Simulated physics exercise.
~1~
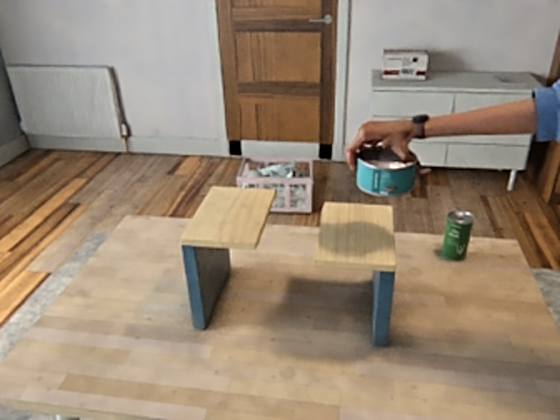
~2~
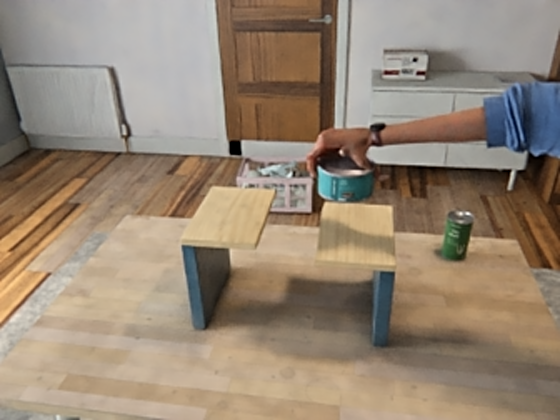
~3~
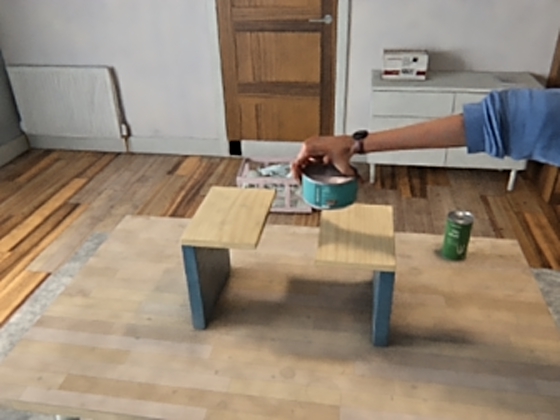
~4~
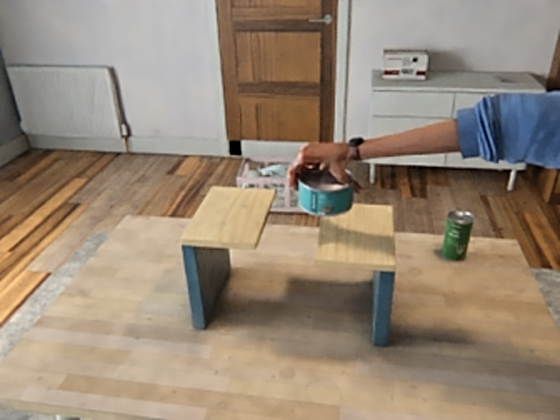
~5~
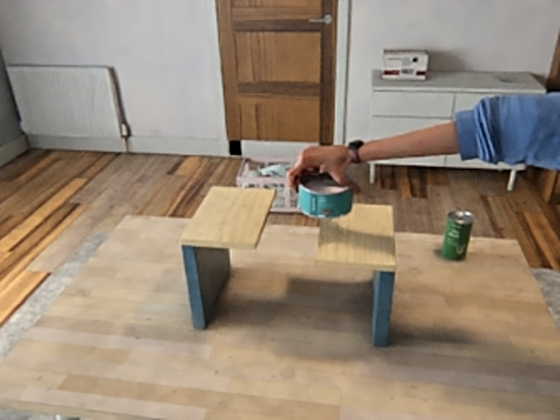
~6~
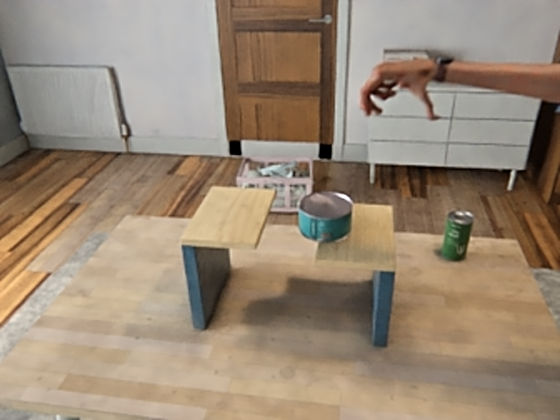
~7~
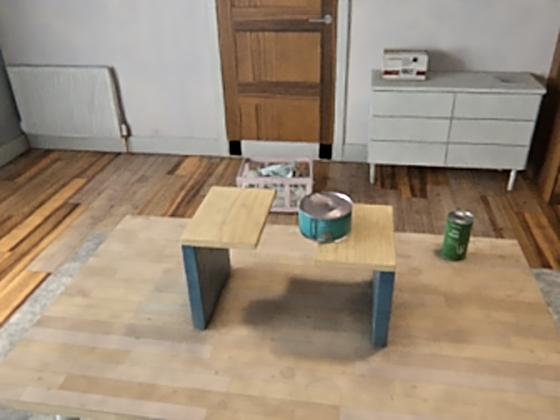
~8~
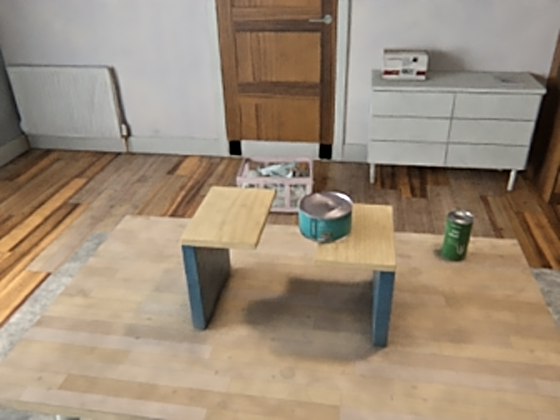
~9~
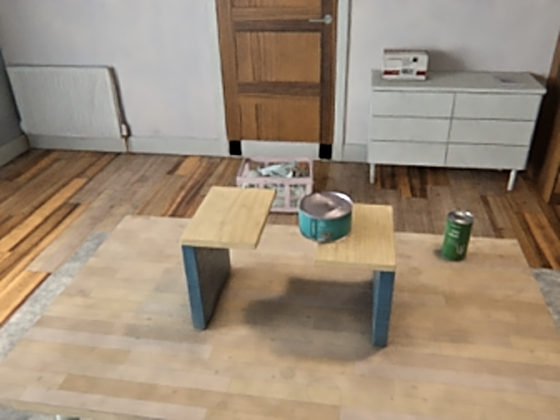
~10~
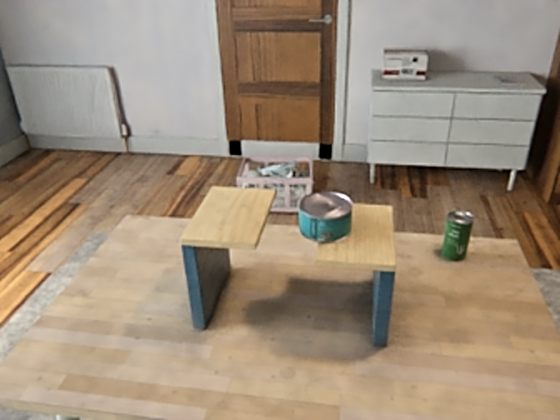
A turquoise tub held by a hand moves left above a wooden stand with a gap in its top, then is lowered and released. The hand withdraws to the right, and the tub stays upright at the right side of the gap, while a green tin stands still nearby.
